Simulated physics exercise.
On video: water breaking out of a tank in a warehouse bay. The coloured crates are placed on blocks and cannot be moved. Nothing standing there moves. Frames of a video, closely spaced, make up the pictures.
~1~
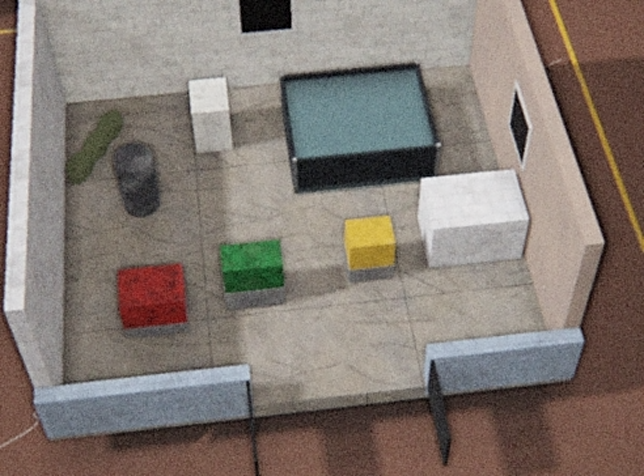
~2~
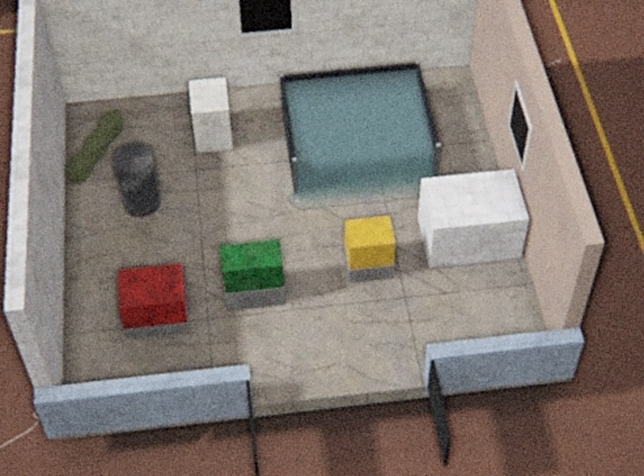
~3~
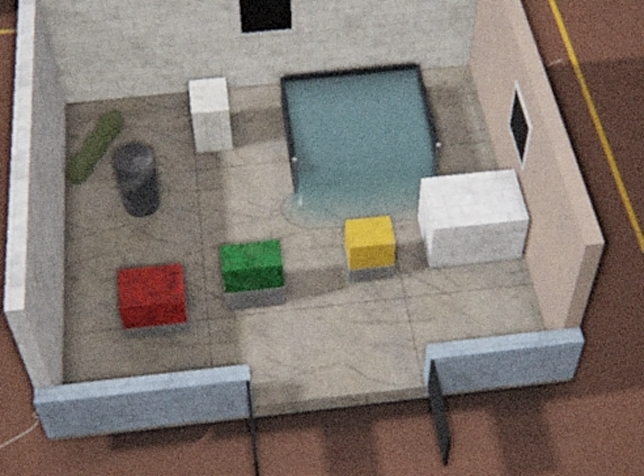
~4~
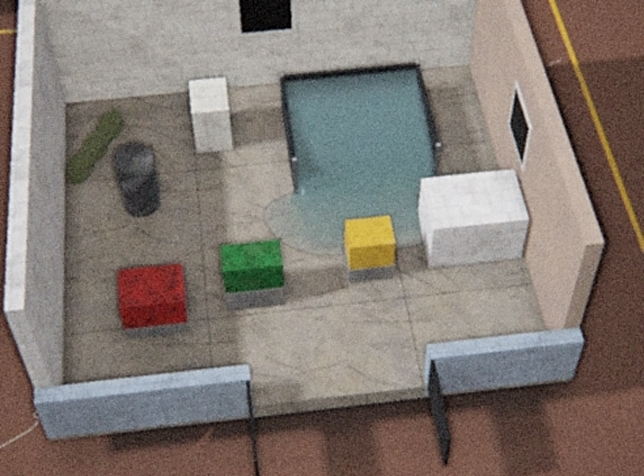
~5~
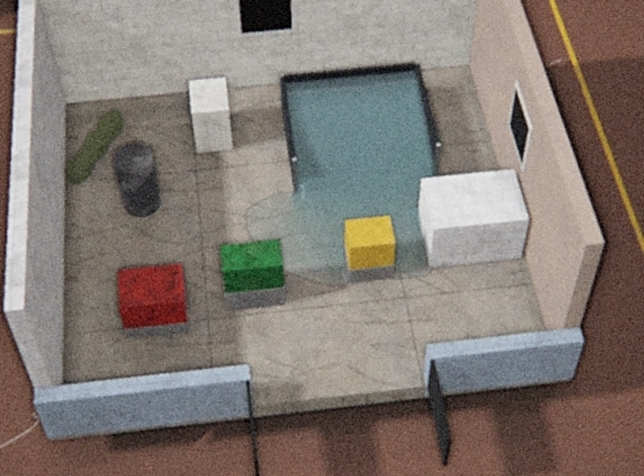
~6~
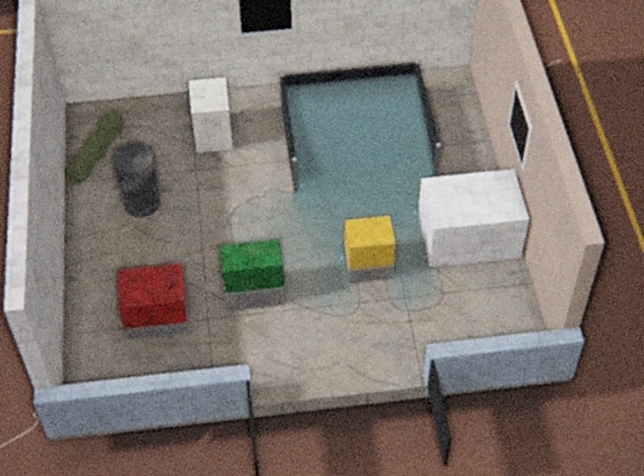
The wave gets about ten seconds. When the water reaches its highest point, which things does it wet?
In the end as for the yellow crate it's moistened by the water; as for the red crate it's untouched by the water; as for the green crate it's untouched by the water.
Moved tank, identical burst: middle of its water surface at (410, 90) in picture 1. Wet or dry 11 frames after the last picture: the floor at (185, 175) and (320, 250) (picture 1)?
The first is not reached, and then the second is wetted.
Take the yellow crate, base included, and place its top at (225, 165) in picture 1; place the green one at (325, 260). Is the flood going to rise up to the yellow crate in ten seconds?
I'd say the yellow crate stays clear.
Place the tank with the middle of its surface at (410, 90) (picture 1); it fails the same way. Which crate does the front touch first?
I'd go with the yellow-painted one.
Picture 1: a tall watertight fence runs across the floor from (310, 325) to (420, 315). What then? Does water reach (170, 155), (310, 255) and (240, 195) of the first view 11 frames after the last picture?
Outcome by spot, in order - unwatered, watered, unwatered.
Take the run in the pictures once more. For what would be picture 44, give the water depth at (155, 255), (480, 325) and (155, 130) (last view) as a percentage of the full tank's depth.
About 4 per cent, then 8 per cent, then 2 per cent.
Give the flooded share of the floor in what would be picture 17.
My estimate is near 50 per cent.
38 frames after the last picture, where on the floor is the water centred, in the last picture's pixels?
Around (309, 211).
A moment on, water covers 35 % of the floor; the yellow crate water round its plinth, the red crate water round its plinth, the green crate water round its plinth.
Next, water covers 50 % of the floor; the yellow crate water round its plinth, the red crate water round its plinth, the green crate water round its plinth.
Then, water covers 70 % of the floor; the yellow crate water round its plinth, the red crate water round its plinth, the green crate water round its plinth.
Later, water covers 90 % of the floor; the yellow crate water round its plinth, the red crate water round its plinth, the green crate water round its plinth.
In the end, water covers 100 % of the floor; the yellow crate was topped, the red crate stayed above the water, the green crate stayed above the water.
